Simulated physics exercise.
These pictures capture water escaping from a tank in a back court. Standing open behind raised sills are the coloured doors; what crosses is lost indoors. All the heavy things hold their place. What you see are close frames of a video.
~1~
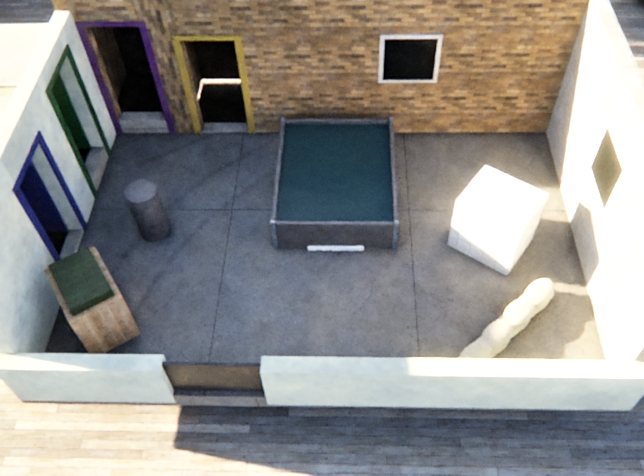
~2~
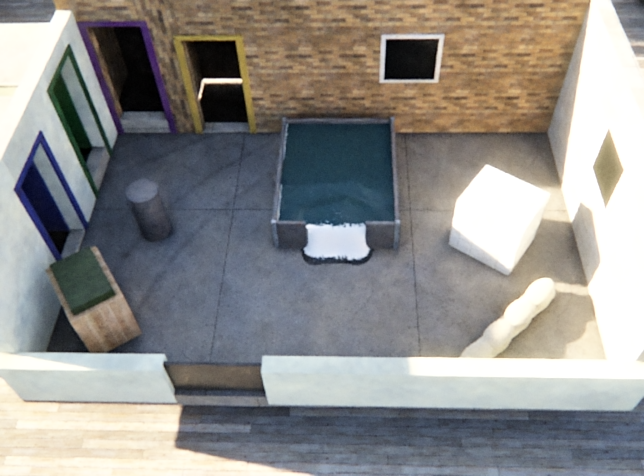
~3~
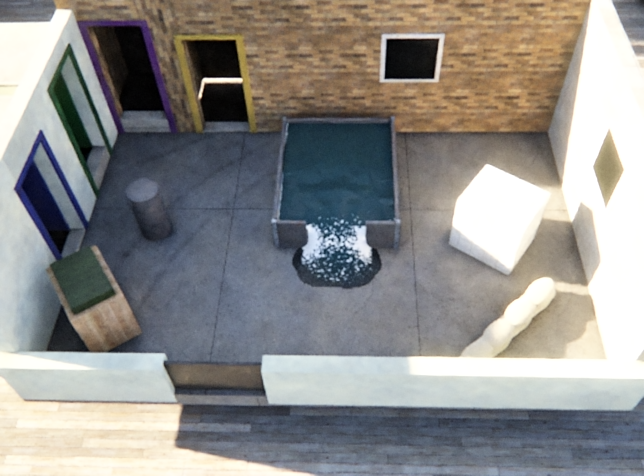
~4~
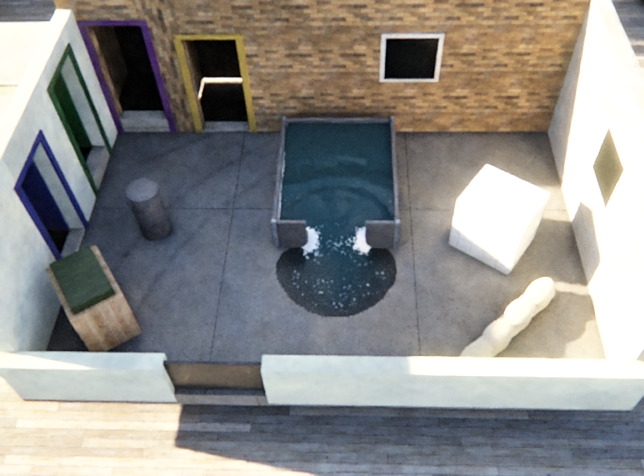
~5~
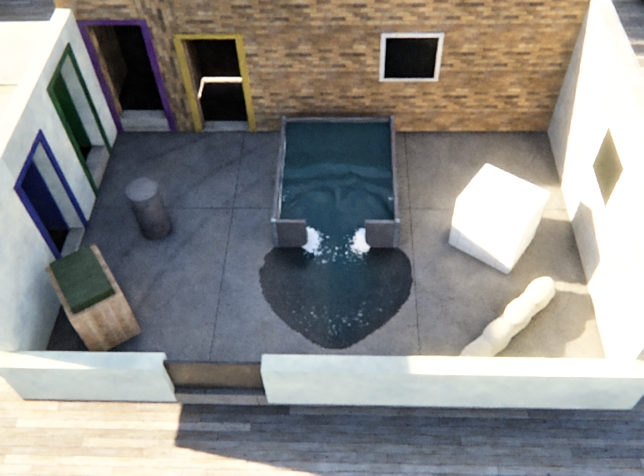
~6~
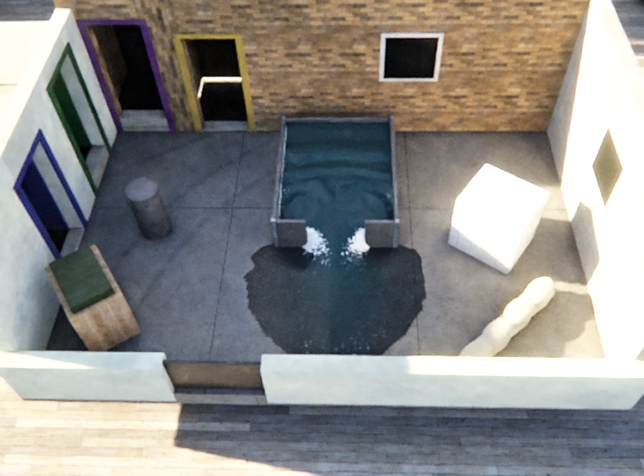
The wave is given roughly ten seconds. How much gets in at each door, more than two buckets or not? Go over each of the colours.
The blue door gets two buckets or less; the green door gets two buckets or less; the purple door gets two buckets or less; the yellow door gets two buckets or less.
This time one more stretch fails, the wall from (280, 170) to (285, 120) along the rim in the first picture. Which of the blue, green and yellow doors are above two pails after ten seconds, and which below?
Result per door - blue: Beyond the limit; green: Within bounds; yellow: Beyond the limit.
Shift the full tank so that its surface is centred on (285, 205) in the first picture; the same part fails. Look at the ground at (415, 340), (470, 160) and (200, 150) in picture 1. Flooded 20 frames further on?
Hit, spared, spared.
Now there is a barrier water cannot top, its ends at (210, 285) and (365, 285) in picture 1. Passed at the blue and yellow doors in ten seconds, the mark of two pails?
As I read it, the blue door ends up above while the yellow door remains below.
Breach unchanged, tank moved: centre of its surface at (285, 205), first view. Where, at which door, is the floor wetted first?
The blue one.
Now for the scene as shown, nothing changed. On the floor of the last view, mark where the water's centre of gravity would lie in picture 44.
(318, 259).
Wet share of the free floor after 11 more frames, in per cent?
I reckon around 25 %.
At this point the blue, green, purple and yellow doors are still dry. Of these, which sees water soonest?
My pick for first is the door marked blue.
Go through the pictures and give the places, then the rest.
The first frame shows still water in the water tank at (336, 171).
In the second frame, the front is at (367, 254), out from the gap at (336, 237).
In the third frame, the front is at (360, 281), out from the gap at (336, 238).
In the fourth frame, the front is at (348, 311), out from the gap at (336, 238).
In the fifth frame, the front is at (343, 342), out from the gap at (336, 237).
In the sixth frame, the front is at a hidden place, out from the gap at (335, 237).
A moment on, water covers 20 % of the floor; the blue door not reached, the green door not reached, the purple door not reached, the yellow door not reached.
Next, water covers 25 % of the floor; the blue door not reached, the green door not reached, the purple door not reached, the yellow door not reached.
Then, water covers 40 % of the floor; the blue door not reached, the green door not reached, the purple door not reached, the yellow door not reached.
Later, water covers 70 % of the floor; the blue door wet at the sill, nothing in, the green door wet at the sill, nothing in, the purple door wet at the sill, nothing in, the yellow door not reached.
In the end, water covers 95 % of the floor; the blue door under two buckets in, the green door wet at the sill, nothing in, the purple door wet at the sill, nothing in, the yellow door wet at the sill, nothing in.
